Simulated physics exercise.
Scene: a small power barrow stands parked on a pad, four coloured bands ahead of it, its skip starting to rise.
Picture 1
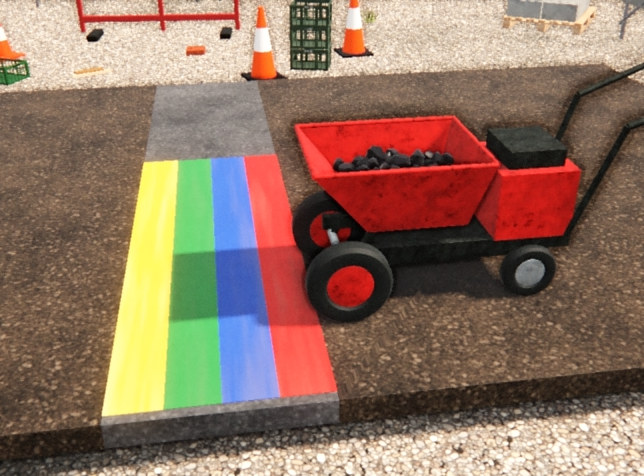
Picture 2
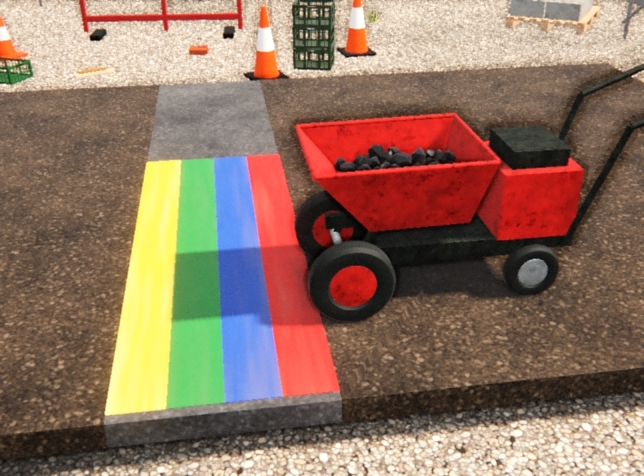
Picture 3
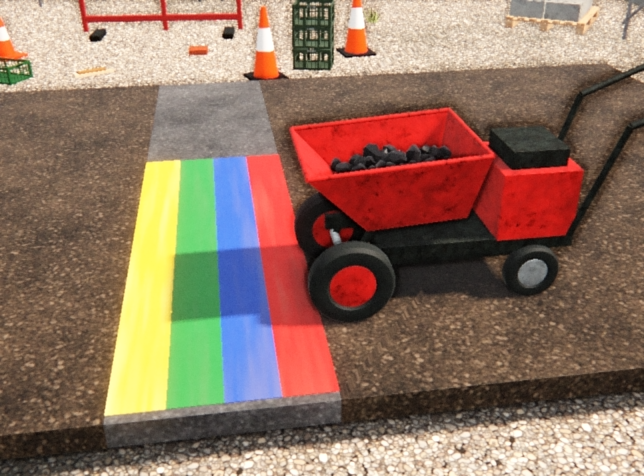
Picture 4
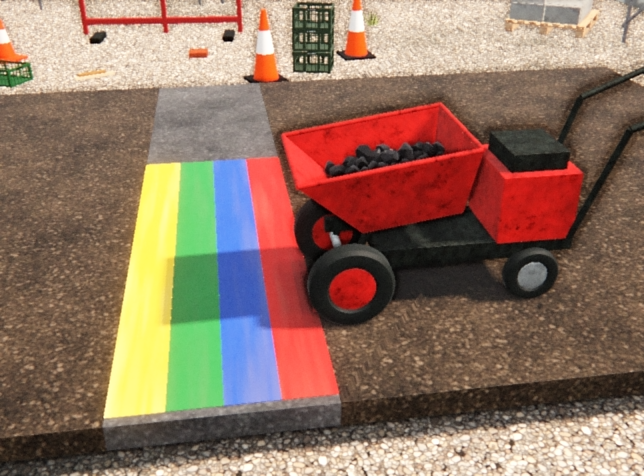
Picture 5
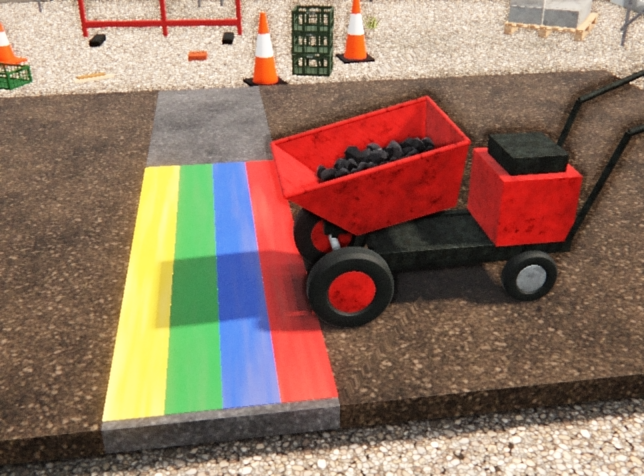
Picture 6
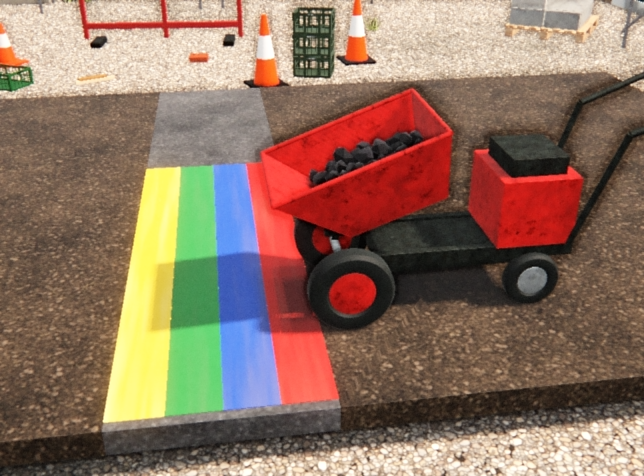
The red skip of a small barrow tilts forward to the left, carrying dark lumps.
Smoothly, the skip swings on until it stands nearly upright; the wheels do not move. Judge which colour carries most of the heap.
The colour carrying most is green.
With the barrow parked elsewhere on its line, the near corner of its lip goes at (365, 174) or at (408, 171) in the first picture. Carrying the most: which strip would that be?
Well, from the first place it would be the blue one, and from the second the strip in red.
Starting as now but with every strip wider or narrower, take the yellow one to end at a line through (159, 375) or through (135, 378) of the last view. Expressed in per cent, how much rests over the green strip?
I'd say some 30 % for the first and some 50 % for the second.
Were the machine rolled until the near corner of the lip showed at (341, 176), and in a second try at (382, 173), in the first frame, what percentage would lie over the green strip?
About 40 per cent for the first spot and about 20 per cent for the second.
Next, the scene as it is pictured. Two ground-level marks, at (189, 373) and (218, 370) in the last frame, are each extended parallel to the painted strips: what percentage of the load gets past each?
Close to 50 % and 80 %, in that order.
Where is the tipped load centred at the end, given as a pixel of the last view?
The centre settles at about (190, 301).
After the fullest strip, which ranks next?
Next in line comes the strip in yellow.
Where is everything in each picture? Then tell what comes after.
In the first frame, lip of the skip at (315, 177), level; top of the load at (399, 172), lumps of coal; red strip at (300, 350); blue strip at (247, 356); green strip at (193, 361); yellow strip at (138, 366).
In the second frame, lip of the skip at (315, 178), tipped barely; top of the load at (400, 170).
In the third frame, lip of the skip at (308, 180), tipped barely; top of the load at (396, 168).
In the fourth frame, lip of the skip at (298, 187), tipped a little; top of the load at (404, 167).
In the fifth frame, lip of the skip at (286, 197), tipped a little; top of the load at (400, 164).
In the sixth frame, lip of the skip at (274, 207), tipped clearly; top of the load at (407, 163); red strip at (302, 357); blue strip at (248, 362); green strip at (194, 368); yellow strip at (139, 373).
Soon, skip tipped steeply; all in the skip.
A while on, skip tipped right over; most in the skip; a stray few over the blue strip; a small part over the green strip; a stray few over the yellow strip.
Towards the end, skip tipped right over; a small part in the skip; a small part over the blue strip; about half over the green strip; about a quarter over the yellow strip; a stray few off the paint.
Finally, skip tipped right over; a small part in the skip; none over the red strip; a small part over the blue strip; about half over the green strip; about a quarter over the yellow strip; a stray few off the paint.
